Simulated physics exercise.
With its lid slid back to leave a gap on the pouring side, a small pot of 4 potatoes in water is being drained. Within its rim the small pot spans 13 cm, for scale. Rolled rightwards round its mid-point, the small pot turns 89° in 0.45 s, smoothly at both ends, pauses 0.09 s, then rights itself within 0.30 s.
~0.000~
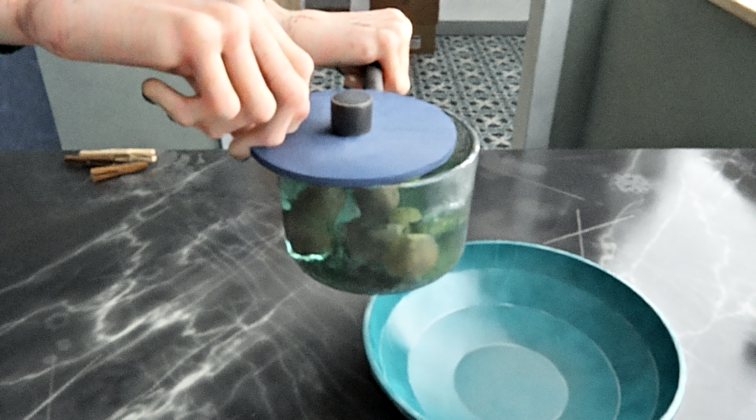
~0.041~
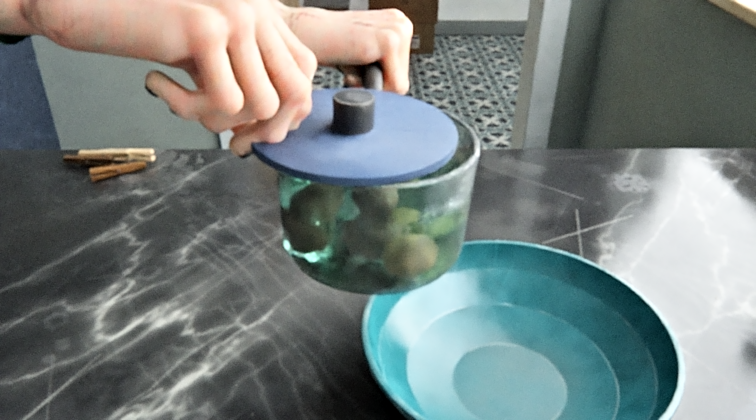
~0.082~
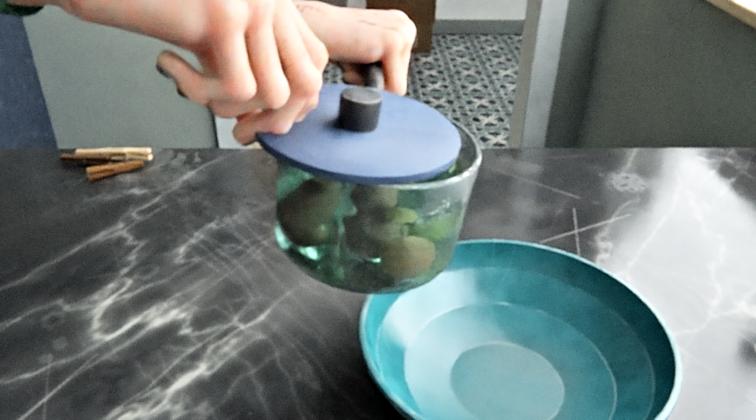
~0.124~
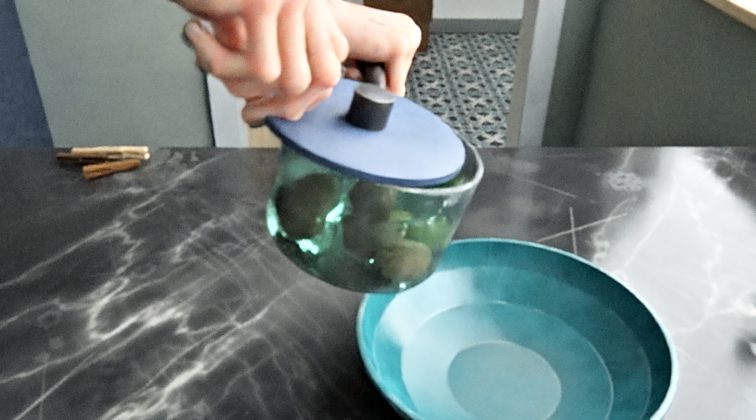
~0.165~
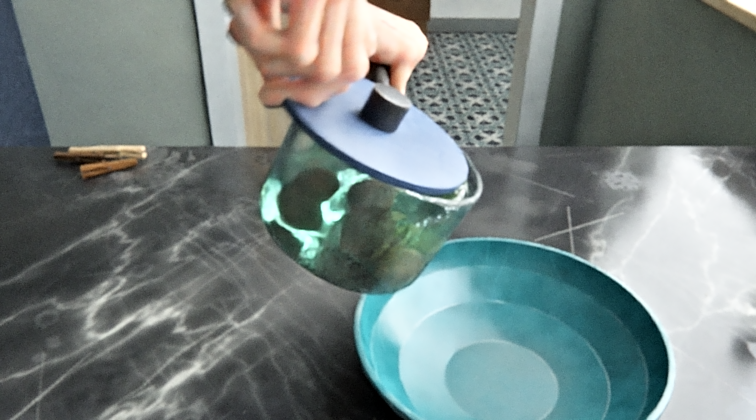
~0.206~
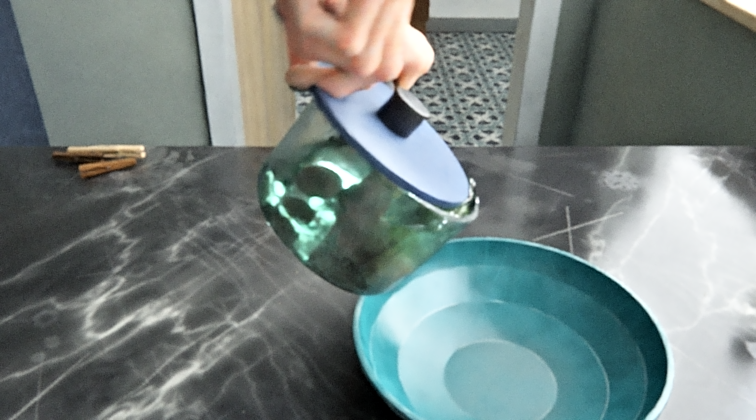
A small green glass pot of round pieces, its blue lid set back slightly from the rim, is held level by two hands above a wide teal bowl. Gripped by the hands, it tilts rightwards, gently at first and then more steeply, ending at a marked slant over the bowl.
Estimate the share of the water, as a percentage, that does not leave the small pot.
I would say roughly 40 per cent stays in.
Then, 0.37 s in, the tilt is 82° and 79 per cent of the water is still in the small pot.
Then, 0.49 s in, the tilt is 89° and 61 per cent of the water is still in the small pot.
Then, 0.61 s in, the tilt is 76° and 45 per cent of the water is still in the small pot.
Then, 0.75 s in, the tilt is 18° and 40 per cent of the water is still in the small pot.
Finally, 40 per cent of the water is still in the small pot.
